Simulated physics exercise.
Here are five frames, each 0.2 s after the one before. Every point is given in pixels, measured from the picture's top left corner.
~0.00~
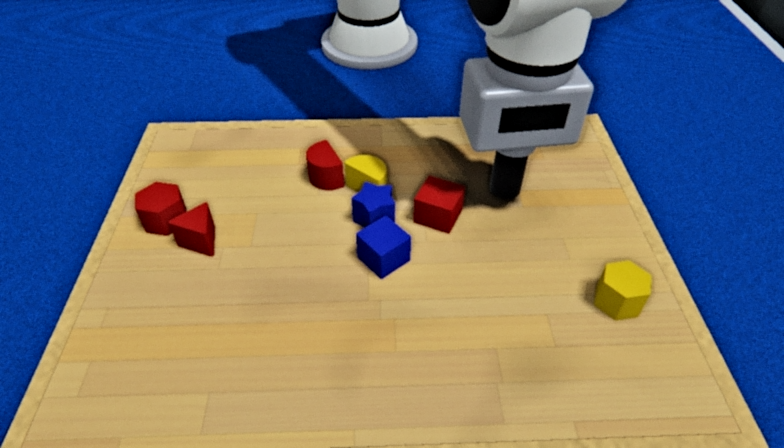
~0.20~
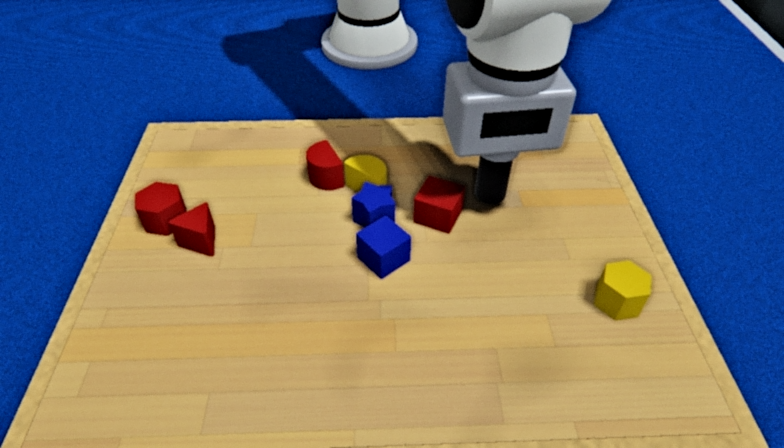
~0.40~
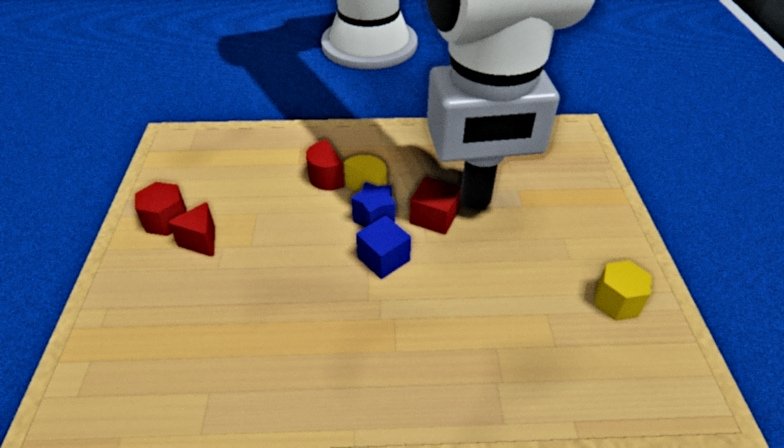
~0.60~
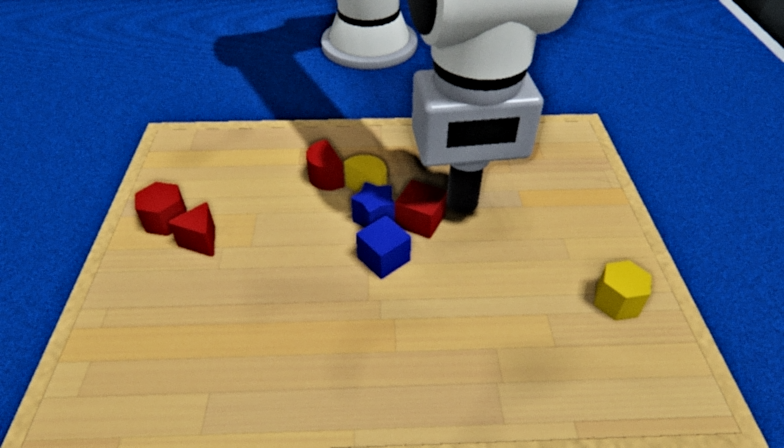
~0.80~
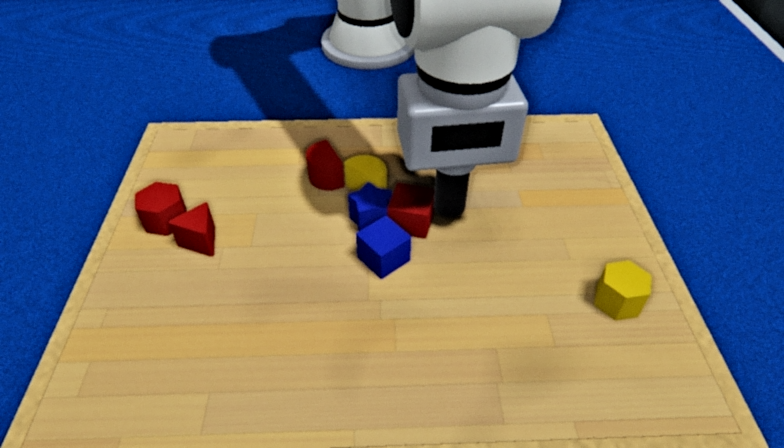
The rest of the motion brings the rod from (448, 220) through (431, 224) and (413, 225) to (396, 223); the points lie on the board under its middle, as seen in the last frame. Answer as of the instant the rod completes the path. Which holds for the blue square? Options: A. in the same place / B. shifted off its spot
(A)
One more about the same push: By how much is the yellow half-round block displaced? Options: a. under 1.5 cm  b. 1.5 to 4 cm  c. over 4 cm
I choose a.
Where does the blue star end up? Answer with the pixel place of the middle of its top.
In the picture, it is at (318, 200).
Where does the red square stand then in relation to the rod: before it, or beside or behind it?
I believe the red square keeps its place ahead of the rod.
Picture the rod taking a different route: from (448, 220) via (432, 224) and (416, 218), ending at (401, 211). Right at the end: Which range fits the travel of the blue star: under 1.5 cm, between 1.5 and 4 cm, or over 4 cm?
It shifts by more than 4 cm.
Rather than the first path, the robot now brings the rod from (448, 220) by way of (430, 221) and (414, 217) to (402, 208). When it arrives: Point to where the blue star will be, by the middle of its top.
Top centre: (329, 203).
What follows on the original path. Halfway along, rod at (423, 212); blue star at (346, 198); red square at (386, 201).
At the end, rod at (396, 210); yellow half-round block not moved; blue star at (318, 200); blue square not moved; red square at (359, 199).
